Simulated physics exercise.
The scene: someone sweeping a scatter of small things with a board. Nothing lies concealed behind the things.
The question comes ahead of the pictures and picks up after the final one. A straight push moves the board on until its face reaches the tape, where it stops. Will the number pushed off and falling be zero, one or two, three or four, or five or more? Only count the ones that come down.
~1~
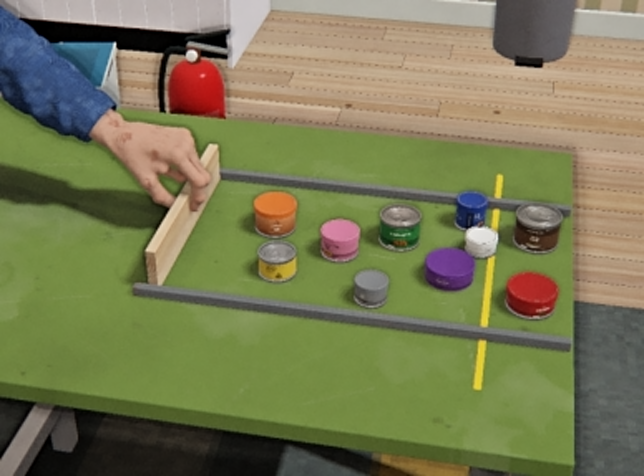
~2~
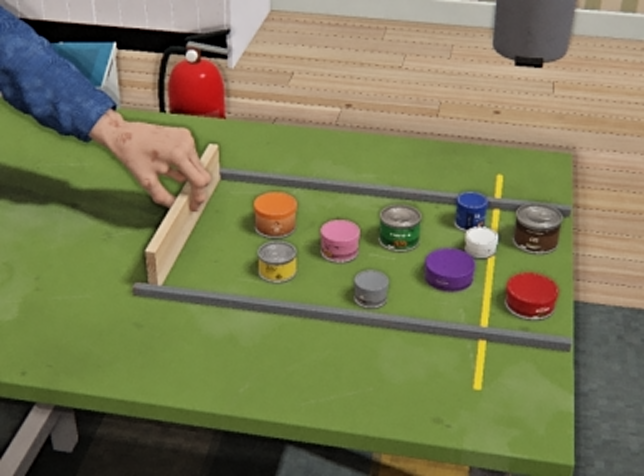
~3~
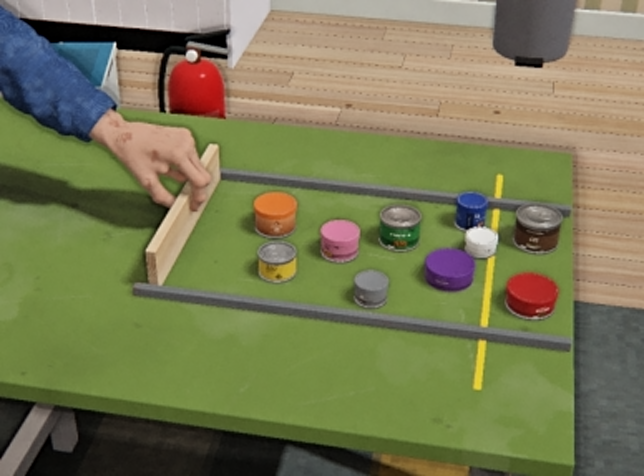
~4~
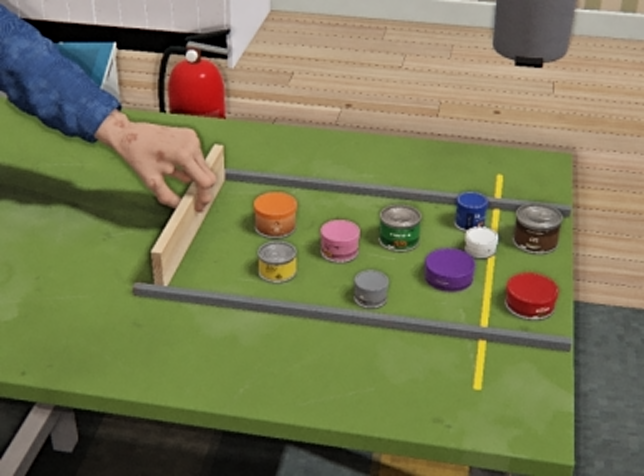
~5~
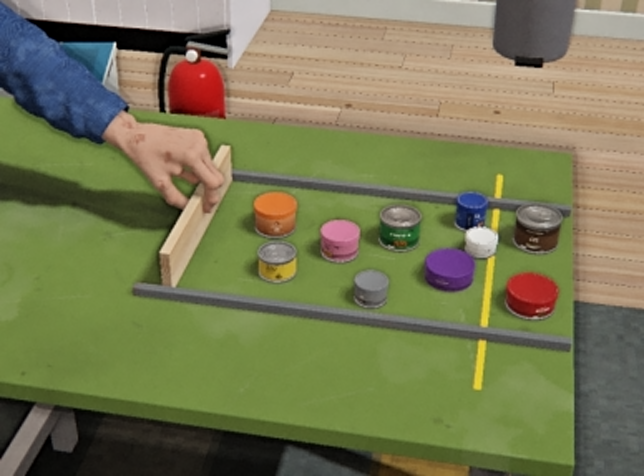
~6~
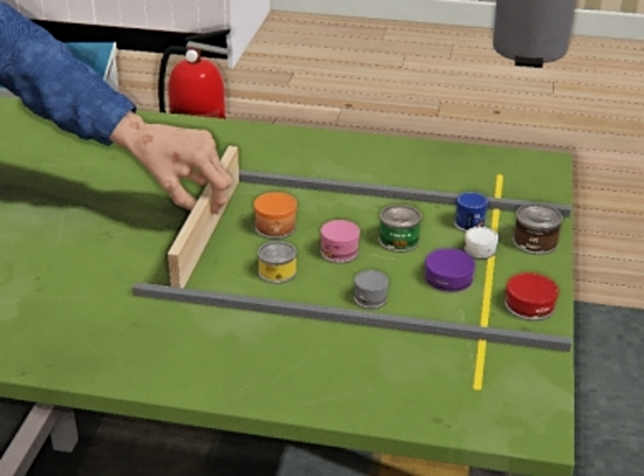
A drop or two.
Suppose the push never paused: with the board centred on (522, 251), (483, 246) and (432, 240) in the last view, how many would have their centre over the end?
By position: 5 / 2 / 0.
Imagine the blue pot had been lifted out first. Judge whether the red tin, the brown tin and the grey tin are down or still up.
Red tin down, brown tin still up, grey tin still up.
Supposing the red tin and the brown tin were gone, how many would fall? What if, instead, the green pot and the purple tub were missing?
The number is 1 for the first case and 0 for the second.
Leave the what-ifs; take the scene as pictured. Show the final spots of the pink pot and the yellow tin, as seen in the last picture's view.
You'll see the pink pot at (510, 263), with the yellow tin at (507, 287).
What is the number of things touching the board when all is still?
My count gives 5.
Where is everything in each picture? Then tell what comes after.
In the first frame, brown tin (537, 229); red tin (531, 296); white tin (481, 243); board (186, 212); tape (491, 267).
In the second frame, red tin (531, 297); board (186, 212).
In the third frame, white tin (481, 243); blue pot (471, 212).
In the fourth frame, brown tin (537, 229); grey tin (371, 290).
In the fifth frame, red tin (531, 297); purple tub (449, 270).
In the sixth frame, brown tin (537, 229); red tin (531, 297); white tin (481, 243); board (207, 214); tape (491, 267).
Soon after, none off yet; brown tin at rest near (537, 229); red tin at rest near (531, 297); white tin at rest near (481, 243).
In the end, the number that fall off is one or two; gone, white tin and red tin.
